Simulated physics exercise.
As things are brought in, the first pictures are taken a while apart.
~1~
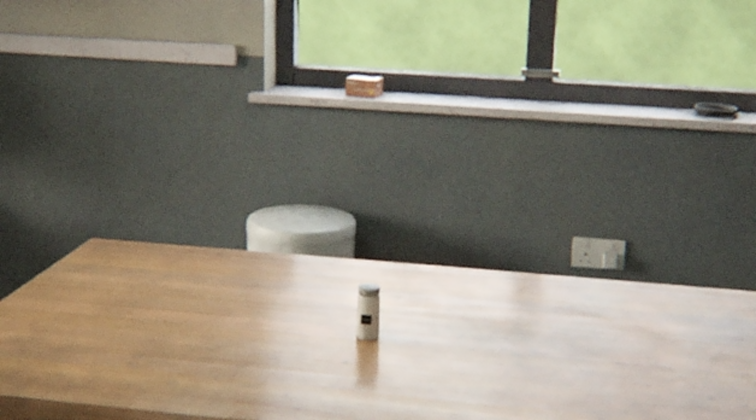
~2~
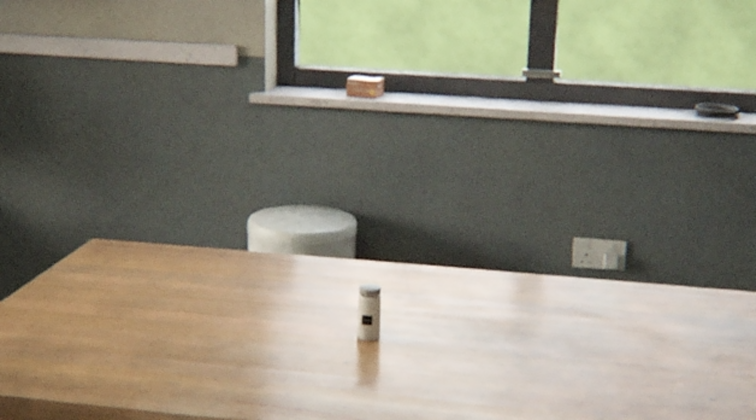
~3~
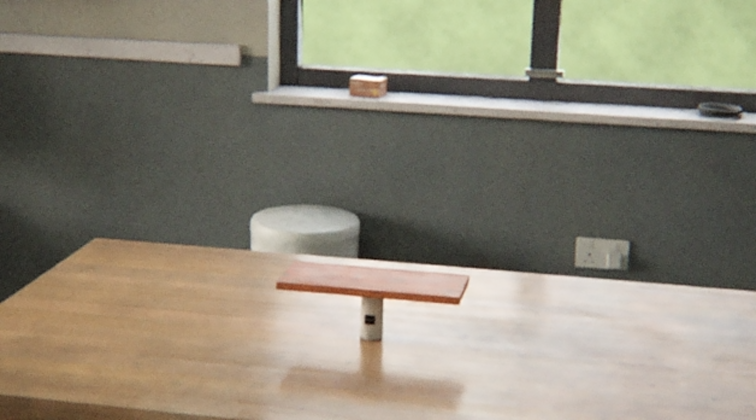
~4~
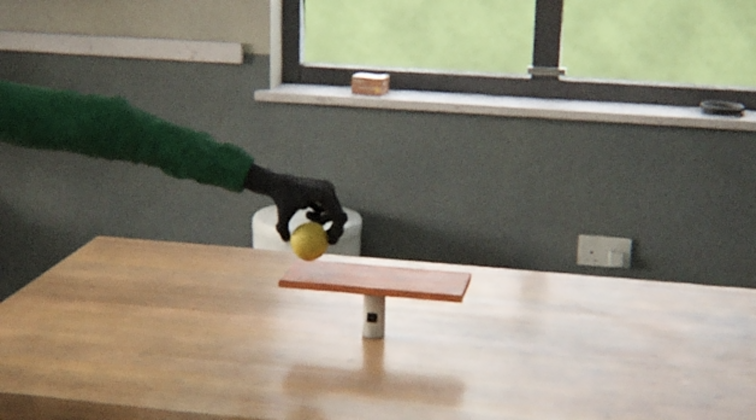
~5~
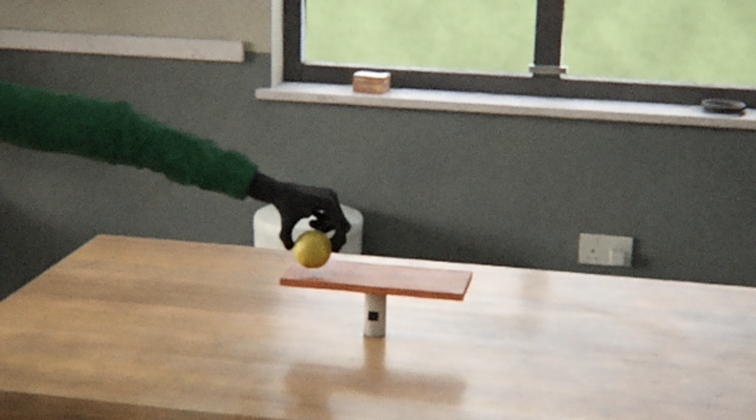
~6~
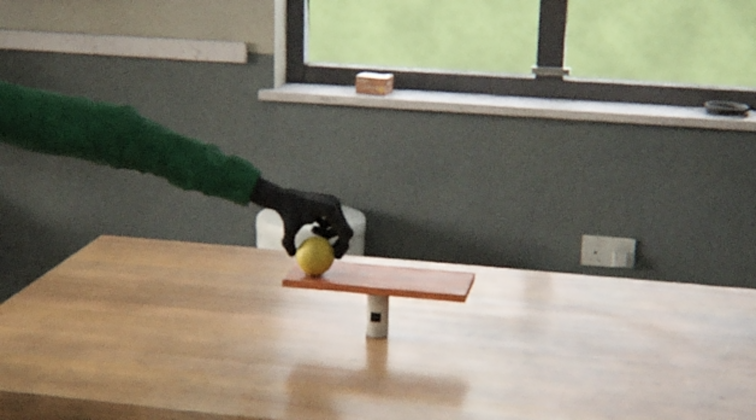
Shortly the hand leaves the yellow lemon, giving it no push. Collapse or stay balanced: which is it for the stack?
My guess is it moves out of place.
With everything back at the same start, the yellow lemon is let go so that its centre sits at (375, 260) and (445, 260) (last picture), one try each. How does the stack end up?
Try one, the stack stays standing; try two, it collapses.
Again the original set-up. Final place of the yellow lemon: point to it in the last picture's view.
I'd point to roughly (259, 312).
Then, 0.40 s past the last view, yellow lemon now fallen; orange board rocked 24° from its first pose.
Then, 0.60 s past the last view, orange board rocked 41° from its first pose.
Then, 0.70 s past the last view, orange board rocked 37° from its first pose.
Then, 0.80 s past the last view, orange board rocked 33° from its first pose.
Finally, fallen, yellow lemon; moved from the start, orange board; white shaker still in place. Final places as the last picture's camera would see them, yellow lemon near (260, 312). The stack loses its balance.
